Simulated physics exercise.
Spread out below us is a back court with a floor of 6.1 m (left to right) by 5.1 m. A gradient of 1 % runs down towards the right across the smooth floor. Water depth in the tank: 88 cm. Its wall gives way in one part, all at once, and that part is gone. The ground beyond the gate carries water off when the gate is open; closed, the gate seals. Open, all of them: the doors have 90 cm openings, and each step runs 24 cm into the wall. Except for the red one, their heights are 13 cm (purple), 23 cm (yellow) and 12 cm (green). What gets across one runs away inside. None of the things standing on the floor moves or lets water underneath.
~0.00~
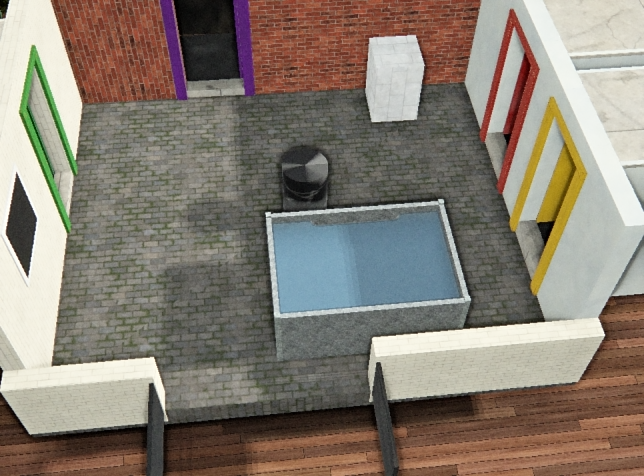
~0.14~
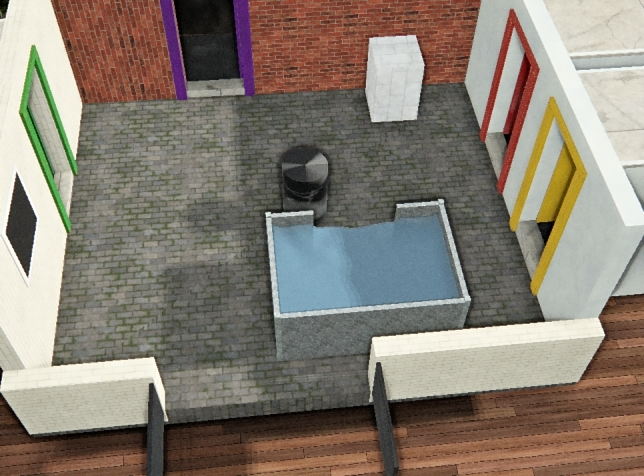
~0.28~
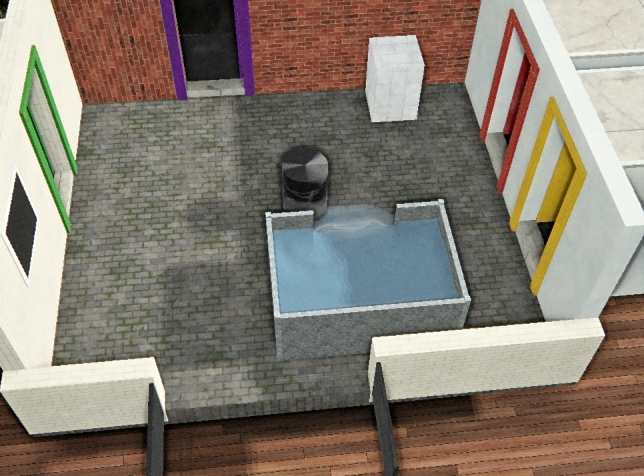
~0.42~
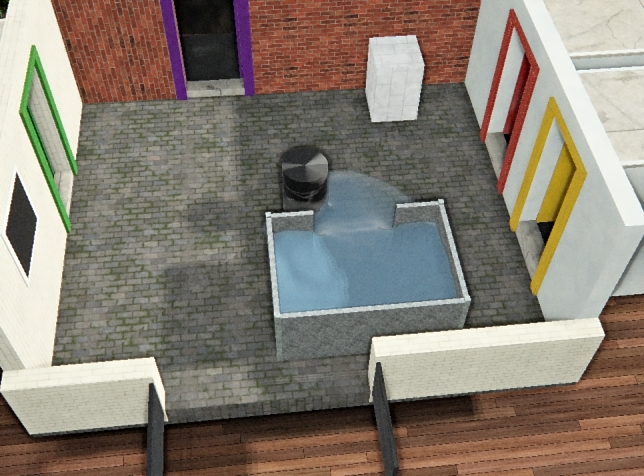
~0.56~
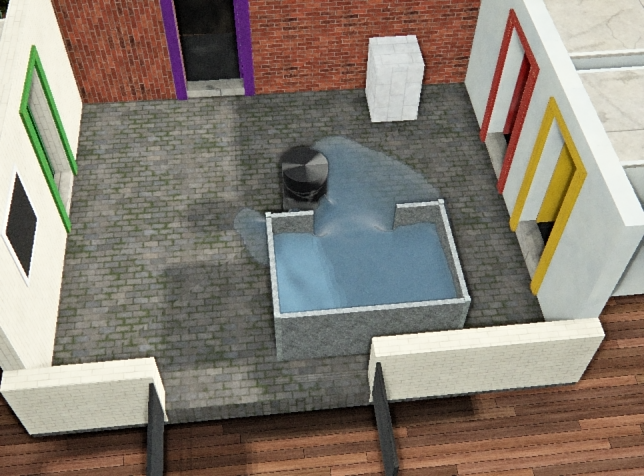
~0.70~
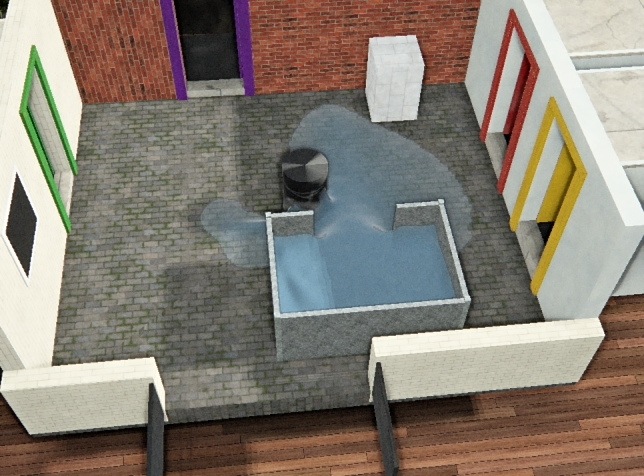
We see a stone tank full of water in a paved, walled court; a section of its far wall vanishes, and water pours out through the gap, spreading across the paving around a dark round object and towards the brick wall.
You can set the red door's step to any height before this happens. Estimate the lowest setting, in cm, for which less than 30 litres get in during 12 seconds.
Around 18 cm.
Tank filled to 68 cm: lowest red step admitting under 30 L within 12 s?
Step height: Approx. 13.0 cm.
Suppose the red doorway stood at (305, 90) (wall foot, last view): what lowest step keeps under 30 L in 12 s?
It needs about 23 cm.
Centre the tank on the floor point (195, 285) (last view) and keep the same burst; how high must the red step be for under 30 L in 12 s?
7.0 cm, give or take.
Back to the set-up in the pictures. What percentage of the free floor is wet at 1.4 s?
Some 45 per cent is wet.
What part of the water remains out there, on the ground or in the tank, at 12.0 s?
Some 82 per cent remains.
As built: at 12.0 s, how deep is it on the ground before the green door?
Some 4.0 cm.
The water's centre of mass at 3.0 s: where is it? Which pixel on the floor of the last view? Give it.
The water is centred near (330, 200).
After 1.4 s water covers 45 % of the floor, deepest (51 cm) near (320, 224); 9 cm at the red door, 0 litres in over its 19 cm step.
After 3.0 s water covers 70 % of the floor, deepest (36 cm) near (380, 89); 22 cm at the red door, 1 litre in over its 19 cm step.
After 12.0 s water covers 95 % of the floor, deepest (10 cm) near (532, 359); 9 cm at the red door, 22 litres in over its 19 cm step.
At the red door as built, the water arrived by 1.1 s and peaked near 24 cm at 3.4 s.
With a step of 16 cm, 47 litres would have come in within the 12 s; with 21.5 cm, 10 litres. So under 30 litres takes about 18 cm.
